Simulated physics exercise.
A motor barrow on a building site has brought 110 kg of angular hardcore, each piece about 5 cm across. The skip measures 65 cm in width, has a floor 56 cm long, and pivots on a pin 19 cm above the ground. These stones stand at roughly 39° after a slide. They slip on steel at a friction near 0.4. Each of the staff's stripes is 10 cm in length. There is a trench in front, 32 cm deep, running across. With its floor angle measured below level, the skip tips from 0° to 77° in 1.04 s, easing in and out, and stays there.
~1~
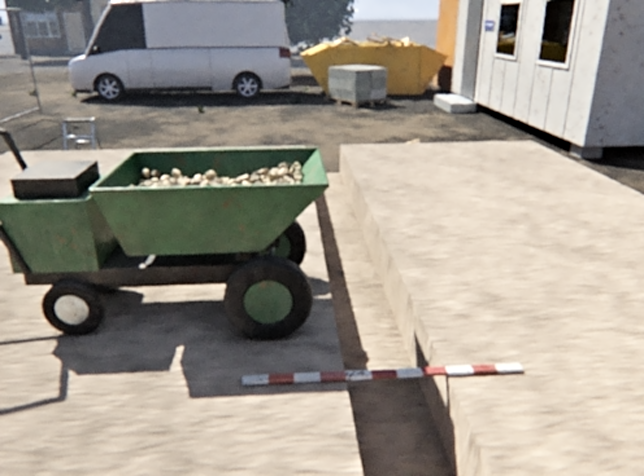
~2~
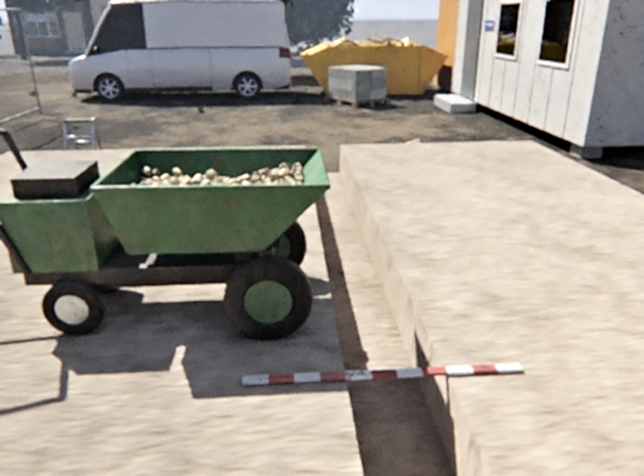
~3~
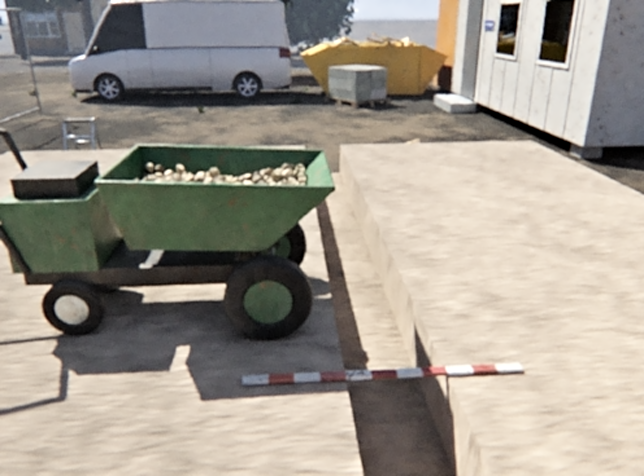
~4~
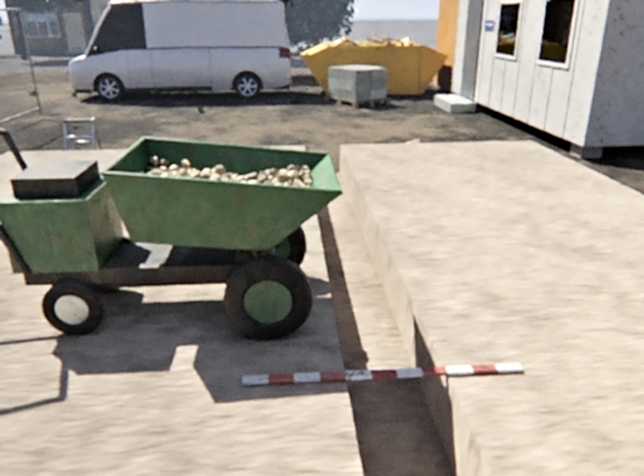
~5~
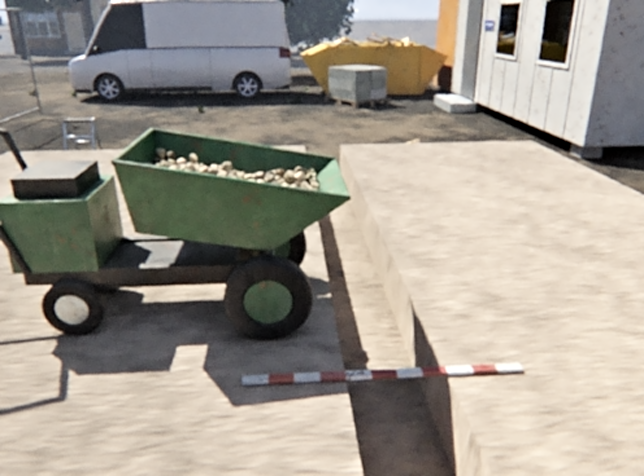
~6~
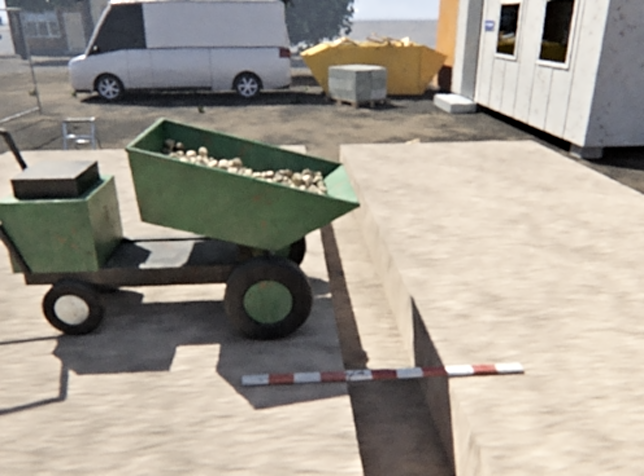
A sunlit building site with pale, flat ground is seen from slightly above and side-on, by a camera that stays still. A green motor barrow holding light-coloured stones stands at left, with a narrow trench, a red-and-white striped staff and a raised pale slab to its right, and a white van, yellow container and pale cabin behind. The barrow's skip tilts gradually, its left end rising and its lip shifting rightward, while the wheels stay put.
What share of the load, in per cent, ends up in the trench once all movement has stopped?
About 66 per cent.
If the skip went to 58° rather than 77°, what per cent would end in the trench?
Share in trench: Approx. 25%.
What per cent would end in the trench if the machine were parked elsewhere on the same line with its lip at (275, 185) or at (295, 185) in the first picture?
First some 100, then 95 per cent.
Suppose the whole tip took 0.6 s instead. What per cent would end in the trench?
Close to 50 percent, then.
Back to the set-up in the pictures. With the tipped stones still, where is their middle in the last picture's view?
About (398, 333).
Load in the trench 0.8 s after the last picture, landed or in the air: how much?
Around 25 per cent of it.
Then, 0.5 s after the last picture the floor is at 65°, 100 % in the skip; the foremost stones are at (393, 274).
Then, 0.8 s after the last picture the floor is at 77°, 64 % in the skip, 23 % in the trench, 13 % past the trench; the foremost stones are at (465, 300).
Then, 1.2 s after the last picture the floor is at 77°, 22 % in the skip, 46 % in the trench, 32 % past the trench; the foremost stones are at (544, 297).
Then, 3.1 s after the last picture the floor is at 77°, 1 % in the skip, 66 % in the trench, 33 % past the trench; the foremost stones are at (566, 297).
